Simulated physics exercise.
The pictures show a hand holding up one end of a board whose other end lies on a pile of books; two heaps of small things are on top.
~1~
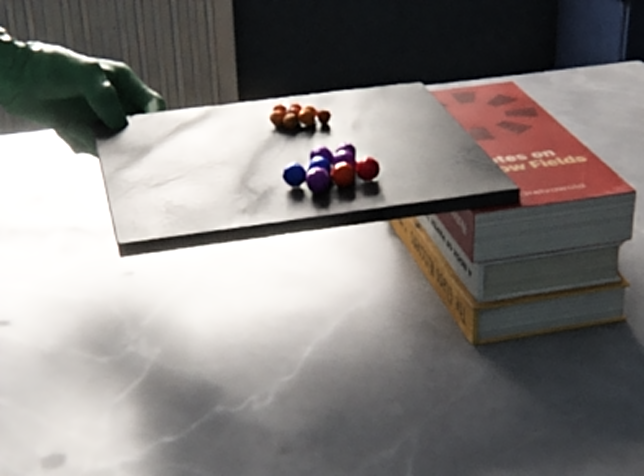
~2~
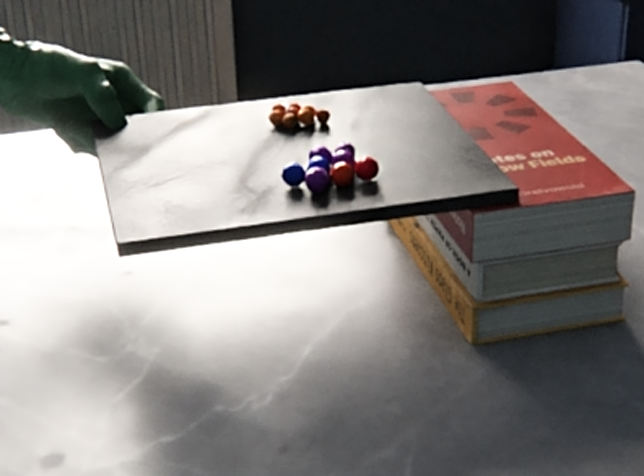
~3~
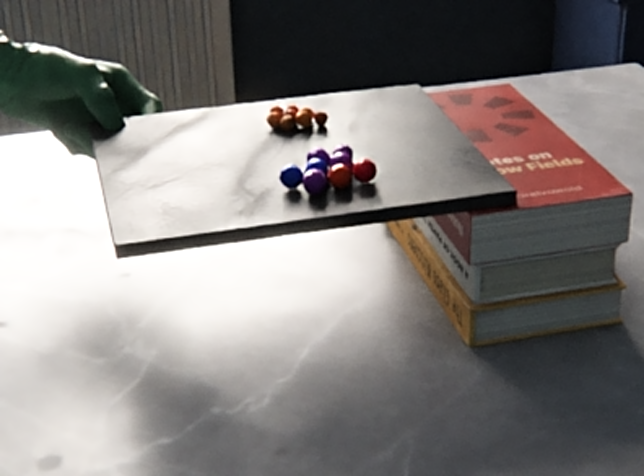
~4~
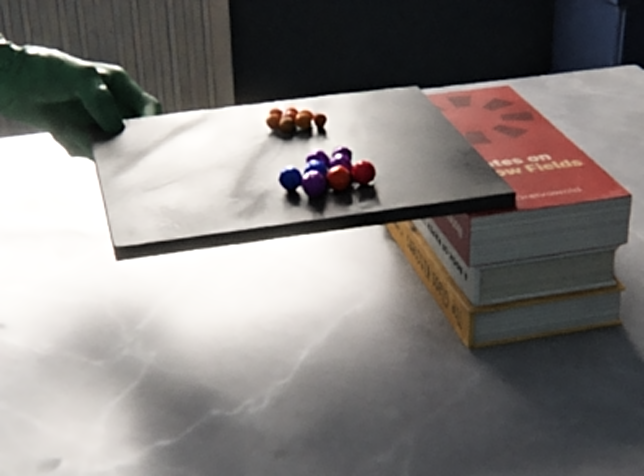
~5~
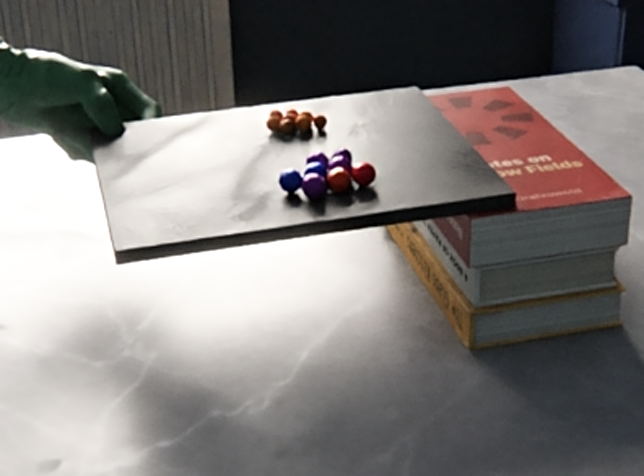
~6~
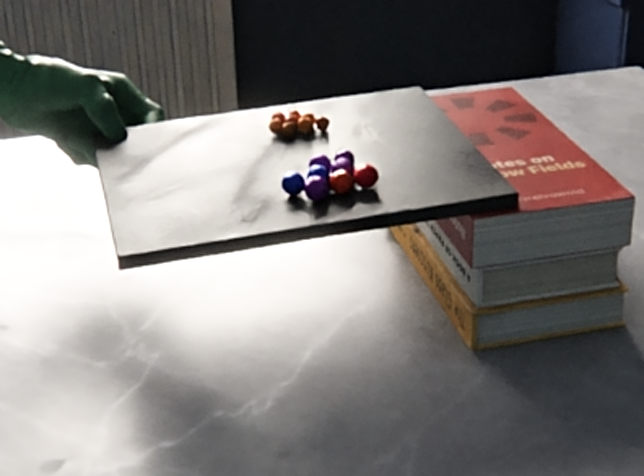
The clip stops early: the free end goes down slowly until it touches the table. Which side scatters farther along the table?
It is the front handful.
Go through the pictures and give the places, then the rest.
In the first frame, held end of the board at (131, 243), level; book pile at (495, 163), nearly half as high as the board is long; front handful at (320, 169), a few glass marbles; back handful at (293, 115), a few coated peanuts.
In the second frame, held end of the board at (130, 243), level; back handful at (292, 115).
In the third frame, held end of the board at (128, 245), level; front handful at (317, 171).
In the fourth frame, held end of the board at (127, 247), level; back handful at (289, 119).
In the fifth frame, held end of the board at (128, 250), level; front handful at (316, 175).
In the sixth frame, held end of the board at (131, 256), down by 1°; book pile at (494, 168); front handful at (318, 177), not moving; back handful at (292, 123), not moving.
Then, 0.56 s past the last view, board sloping at 16°; front handful all still on the board; back handful all still on the board.
Then, 1.05 s past the last view, board resting at 26°; front handful mostly up to a board's length out; back handful mostly less than half a board's length out.
Finally, board resting at 26°; front handful mostly more than two board lengths out, about half gone off the table; back handful mostly less than half a board's length out; the front handful has gone farther.
